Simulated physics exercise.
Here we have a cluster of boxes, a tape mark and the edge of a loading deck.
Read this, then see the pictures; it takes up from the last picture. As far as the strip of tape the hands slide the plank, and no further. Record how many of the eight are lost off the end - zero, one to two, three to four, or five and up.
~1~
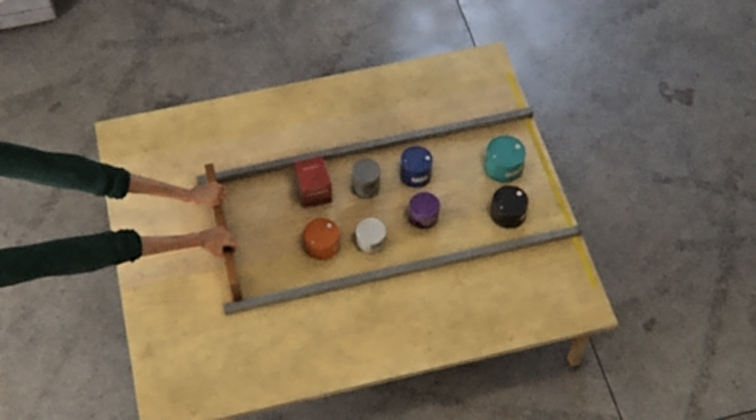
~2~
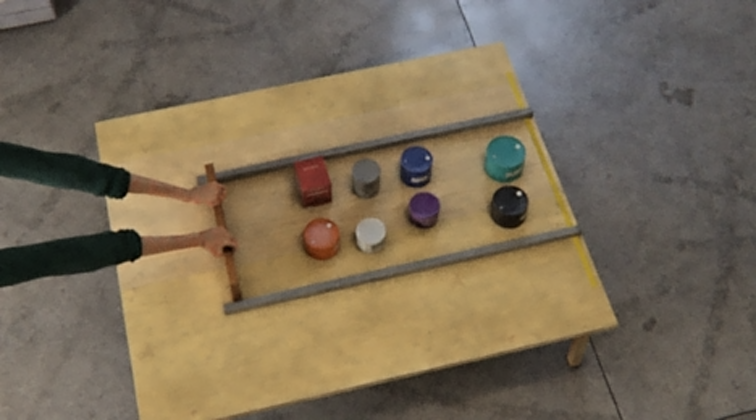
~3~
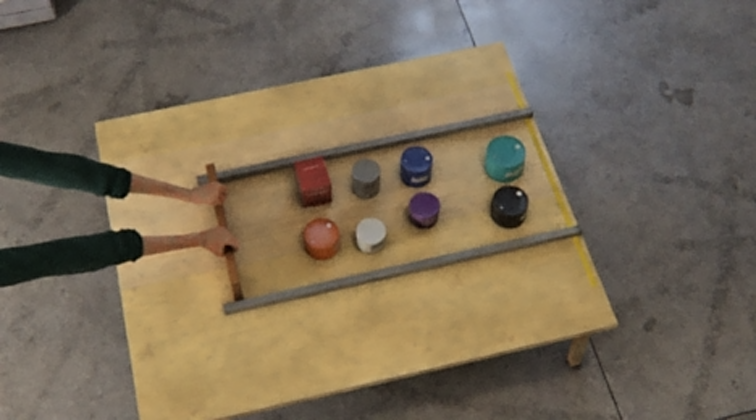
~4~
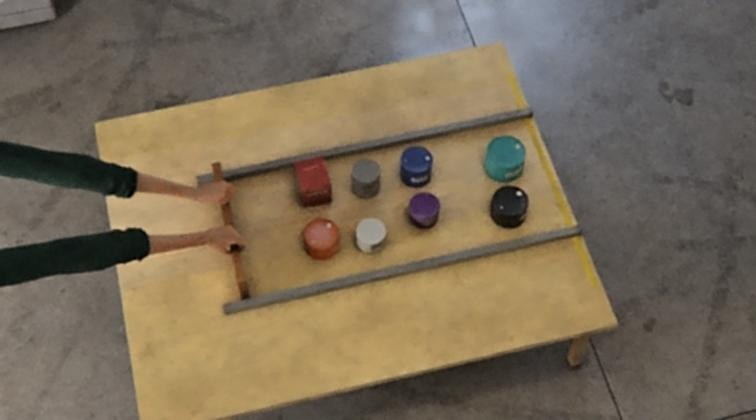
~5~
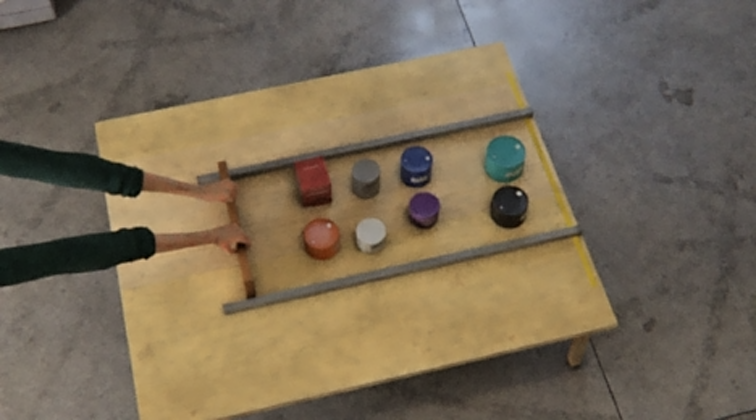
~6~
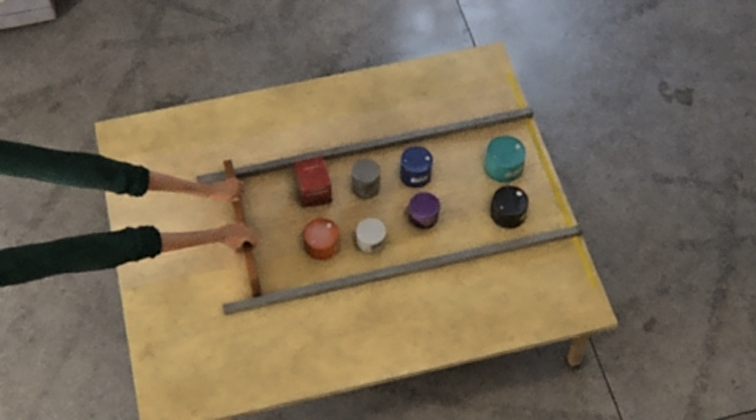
The ones that plunge will number five or more.
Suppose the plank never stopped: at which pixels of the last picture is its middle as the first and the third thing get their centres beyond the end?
At (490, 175) for the first, at (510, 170) for the third.
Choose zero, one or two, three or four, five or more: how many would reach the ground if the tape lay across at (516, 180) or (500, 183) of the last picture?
In turn: Three to four; just one or two.
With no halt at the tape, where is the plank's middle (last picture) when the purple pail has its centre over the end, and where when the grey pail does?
Roughly (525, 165); for the second one, roughly (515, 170).
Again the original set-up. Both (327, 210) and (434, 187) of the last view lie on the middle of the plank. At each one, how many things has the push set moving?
Note: First position 3; second position 7.
A little later, none off yet; turquoise canister at rest near (505, 159); black canister at rest near (509, 207); blue canister shifted a little near (434, 163).
When it is over, the number that fall off is five or more; down, orange canister, red box, white pail, grey pail, purple pail, blue canister, black canister and turquoise canister.
